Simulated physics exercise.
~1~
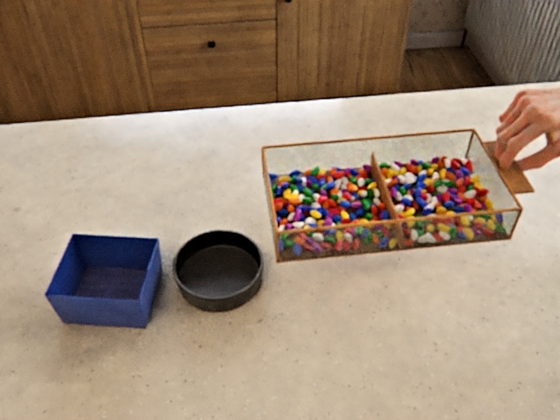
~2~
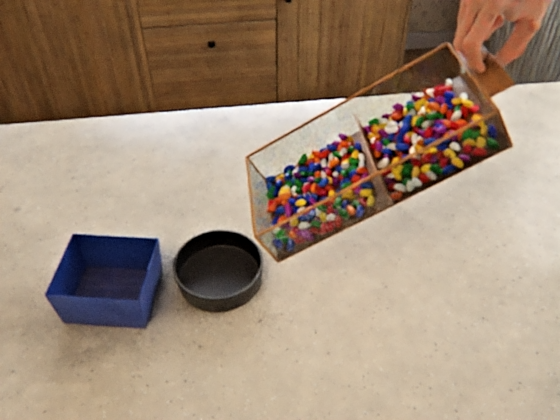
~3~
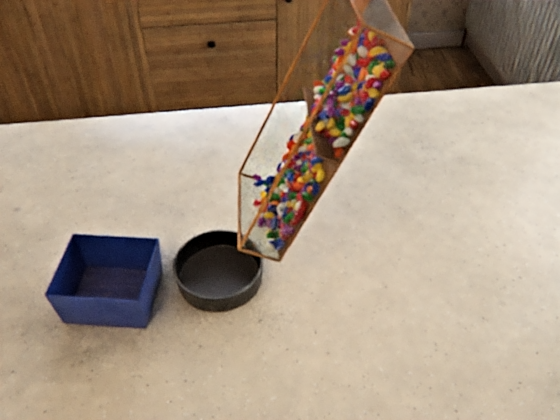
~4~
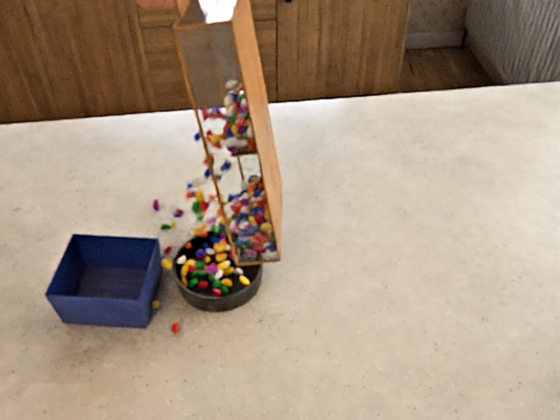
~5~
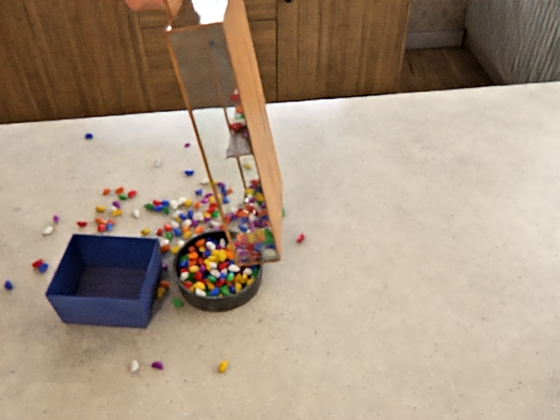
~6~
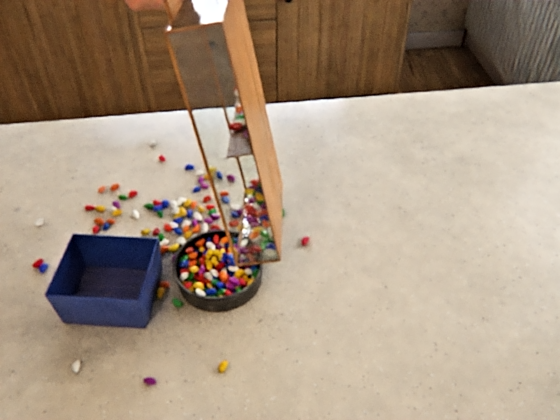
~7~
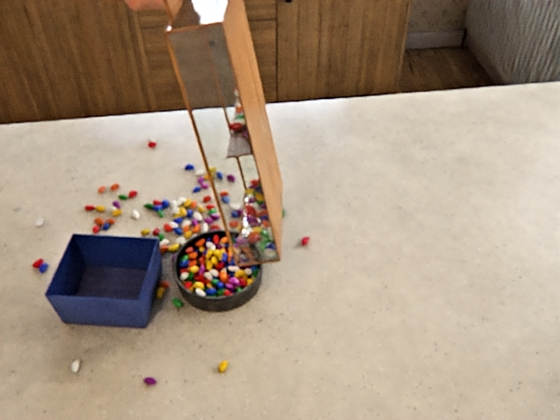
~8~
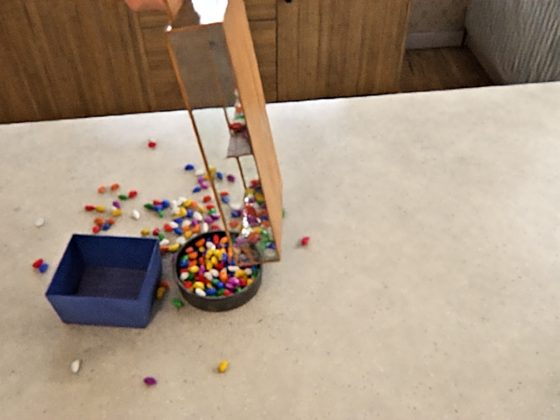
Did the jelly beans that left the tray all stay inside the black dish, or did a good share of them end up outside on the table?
A good share of them ended up scattered on the table around the containers, though the black dish also caught a large pile.
